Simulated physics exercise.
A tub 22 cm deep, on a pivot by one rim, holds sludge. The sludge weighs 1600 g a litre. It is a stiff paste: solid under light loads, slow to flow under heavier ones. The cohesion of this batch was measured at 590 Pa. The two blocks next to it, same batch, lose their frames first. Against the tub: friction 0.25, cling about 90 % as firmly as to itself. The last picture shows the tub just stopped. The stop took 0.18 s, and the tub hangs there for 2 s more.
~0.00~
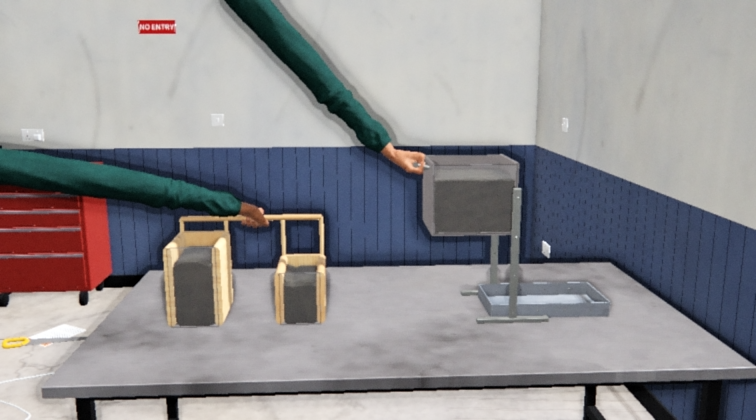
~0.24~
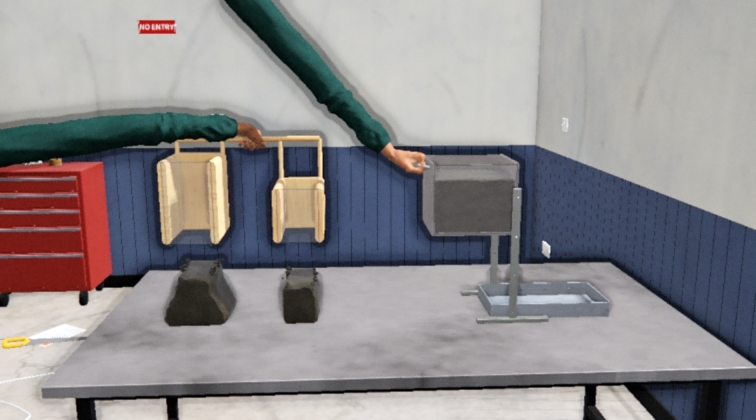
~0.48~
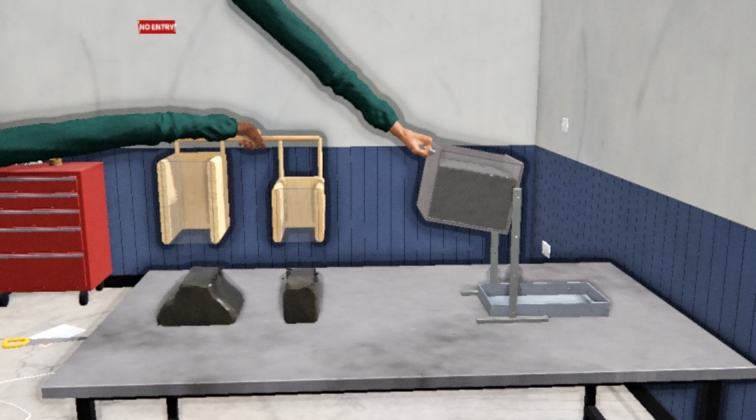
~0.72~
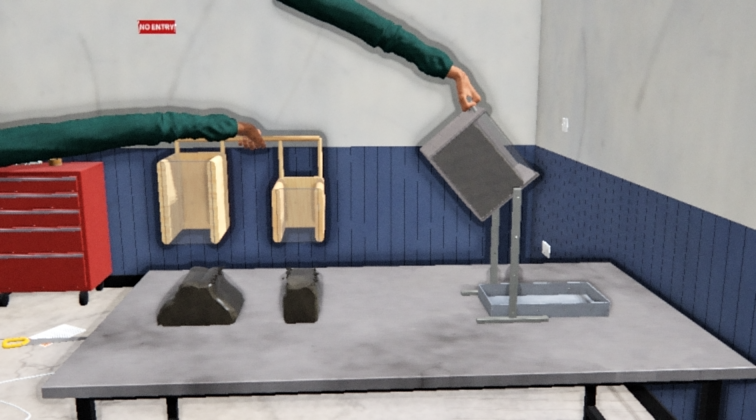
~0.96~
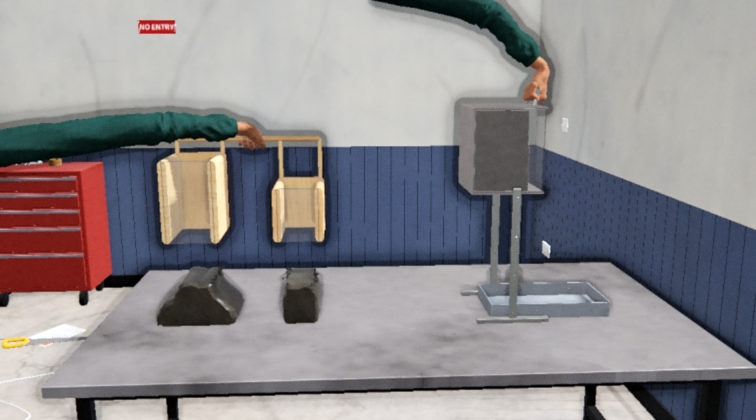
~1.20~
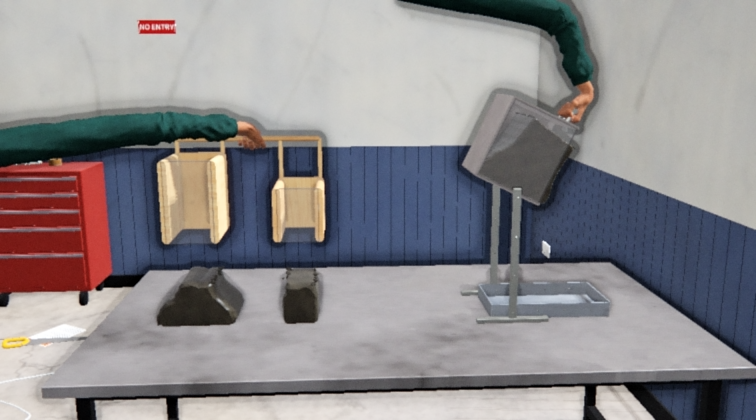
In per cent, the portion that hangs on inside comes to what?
Close to 0 per cent.
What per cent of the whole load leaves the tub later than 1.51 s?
Some 18 per cent.
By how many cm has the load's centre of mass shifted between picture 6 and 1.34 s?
About 14 cm.
After 1.34 s, the tub is at 115 degrees and holds 37 %.
After 1.51 s, the tub is at 115 degrees and holds 19 %.
After 1.68 s, the tub is at 115 degrees and holds 6 %.
After 1.85 s, the tub is at 115 degrees and holds 0 %.
After 3.20 s, the tub is at 115 degrees and holds 0 %.
